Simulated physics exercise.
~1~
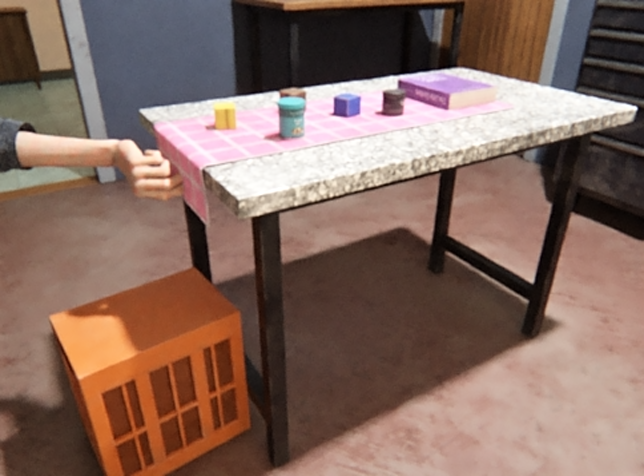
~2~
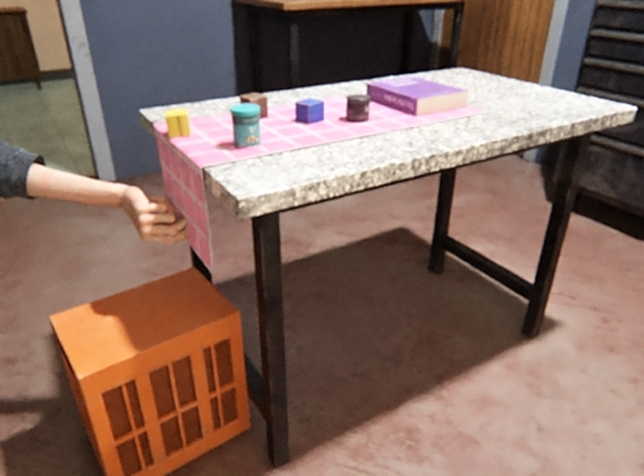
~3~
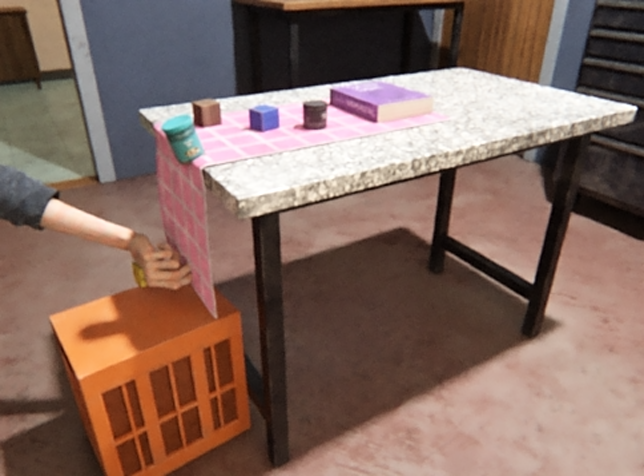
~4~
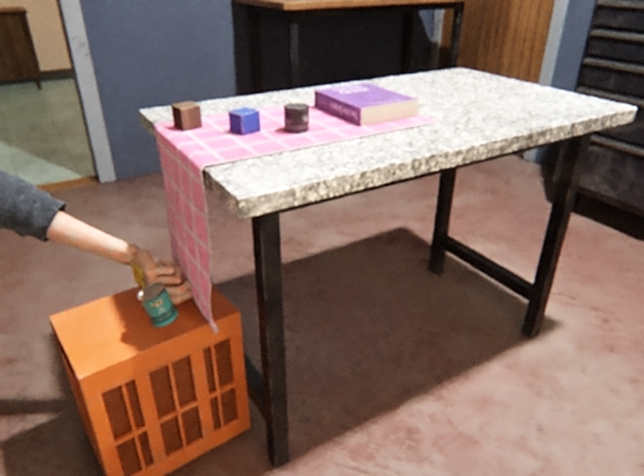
On a speckled workbench, a pink checked tablecloth holds a yellow cube, a turquoise can, a brown cube, a blue cube, a dark container and a purple book. A hand at the left end grips the cloth and draws it down toward an orange crate on the floor, carrying everything leftward. The yellow cube reaches the edge and drops beside the hand above the crate, while the turquoise can tips at the brink. The can then falls too, ending upside down at the crate. The other four things remain on the workbench, with the brown cube nearest the edge.
